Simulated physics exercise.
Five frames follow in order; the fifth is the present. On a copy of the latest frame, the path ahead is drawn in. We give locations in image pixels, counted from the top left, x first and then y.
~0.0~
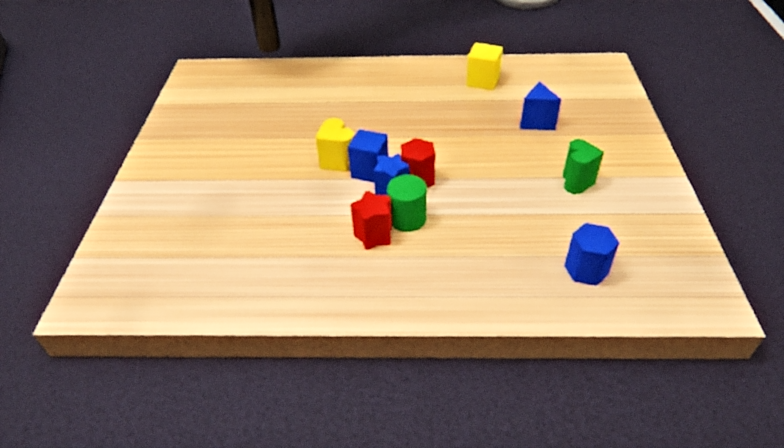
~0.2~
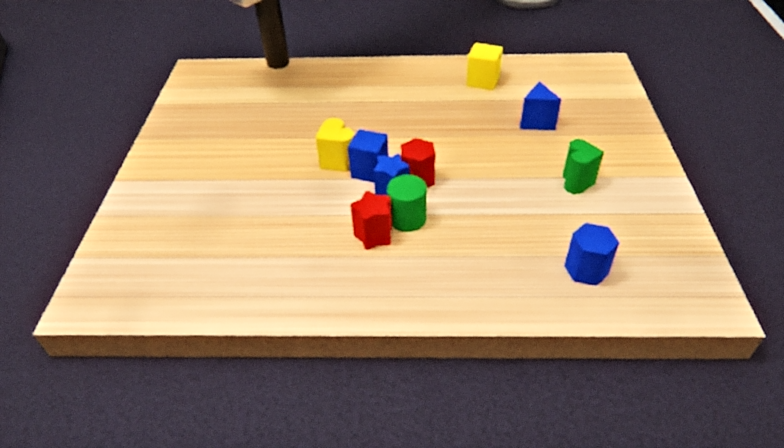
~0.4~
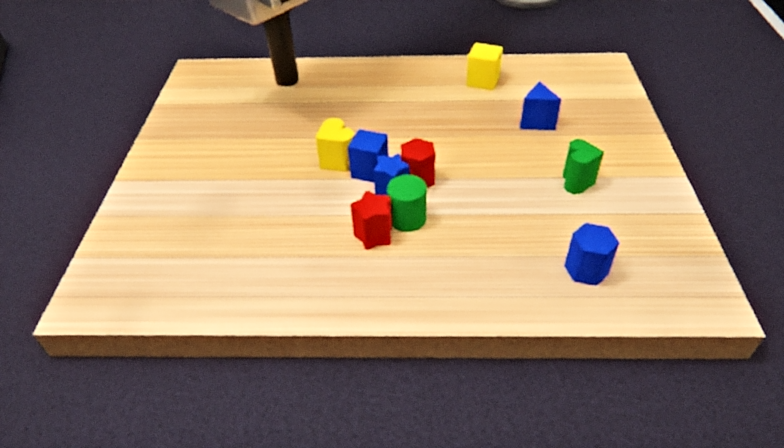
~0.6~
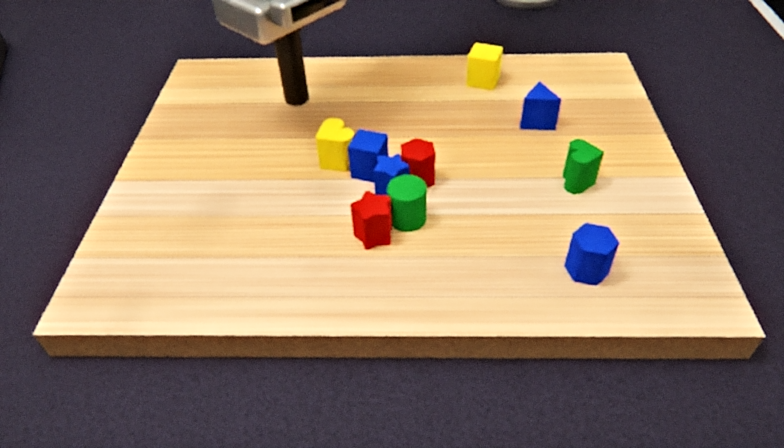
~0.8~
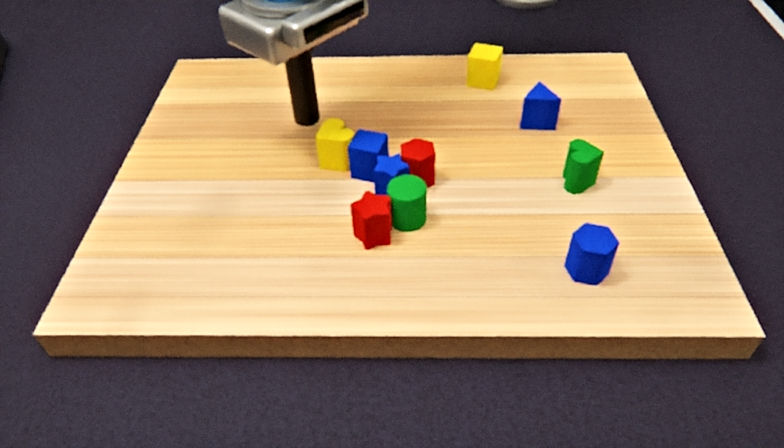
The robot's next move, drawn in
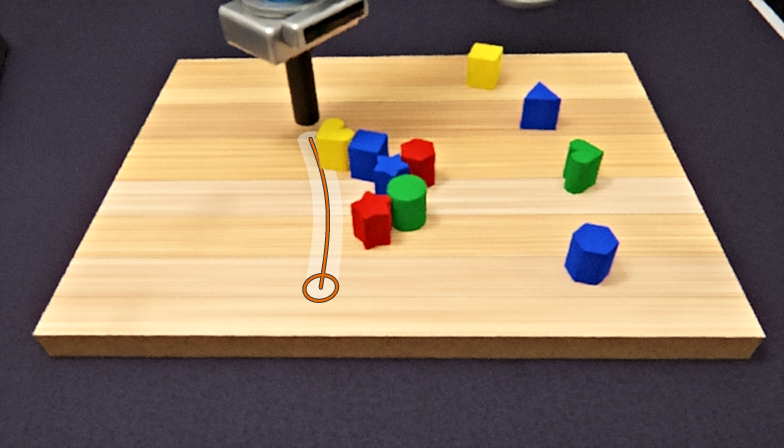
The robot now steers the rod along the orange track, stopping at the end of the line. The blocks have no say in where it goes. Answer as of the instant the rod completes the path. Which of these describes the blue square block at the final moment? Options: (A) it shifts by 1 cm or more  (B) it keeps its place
The one that fits is A, it shifts by 1 cm or more.
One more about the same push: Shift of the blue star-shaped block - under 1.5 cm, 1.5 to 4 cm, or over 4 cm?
Of the three bands, it's under 1.5 cm.
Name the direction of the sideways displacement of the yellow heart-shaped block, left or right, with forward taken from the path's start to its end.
Pushed left.
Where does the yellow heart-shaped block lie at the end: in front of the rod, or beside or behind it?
Slipped clear.
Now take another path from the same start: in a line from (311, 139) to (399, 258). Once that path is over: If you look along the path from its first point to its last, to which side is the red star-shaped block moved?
Pushed right.
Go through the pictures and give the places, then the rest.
In the first frame, lower end of the rod (270, 47), tops of blocks, yellow heart-shaped block (334, 130), blue square block (368, 140), red star-shaped block (372, 204), blue star-shaped block (391, 164), red hexagon (418, 149).
In the second frame, rod (278, 64), blocks as before.
In the third frame, rod (287, 81), blocks as before.
In the fourth frame, rod (297, 99), blocks as before.
In the fifth frame, rod (307, 119), yellow heart-shaped block (334, 130), blue square block (368, 140), red star-shaped block (372, 204), blue star-shaped block (391, 164), red hexagon (418, 149).
The drawn path runs from (311, 139) through (324, 179) and (328, 228) to (321, 288).
The first path, step by step. One third of the way, rod (321, 160); yellow heart-shaped block (354, 150), turned 45° anticlockwise; blue square block (392, 145), turned 25° anticlockwise; red hexagon (426, 149).
Two thirds of the way, rod (325, 208); yellow heart-shaped block (358, 157), turned 75° anticlockwise; blue square block (395, 144), turned 20° anticlockwise; red hexagon (428, 148).
At the end, rod (317, 268); yellow heart-shaped block (358, 157), turned 75° anticlockwise; blue square block (395, 144), turned 20° anticlockwise; red star-shaped block not moved; blue star-shaped block not moved; red hexagon (428, 148).
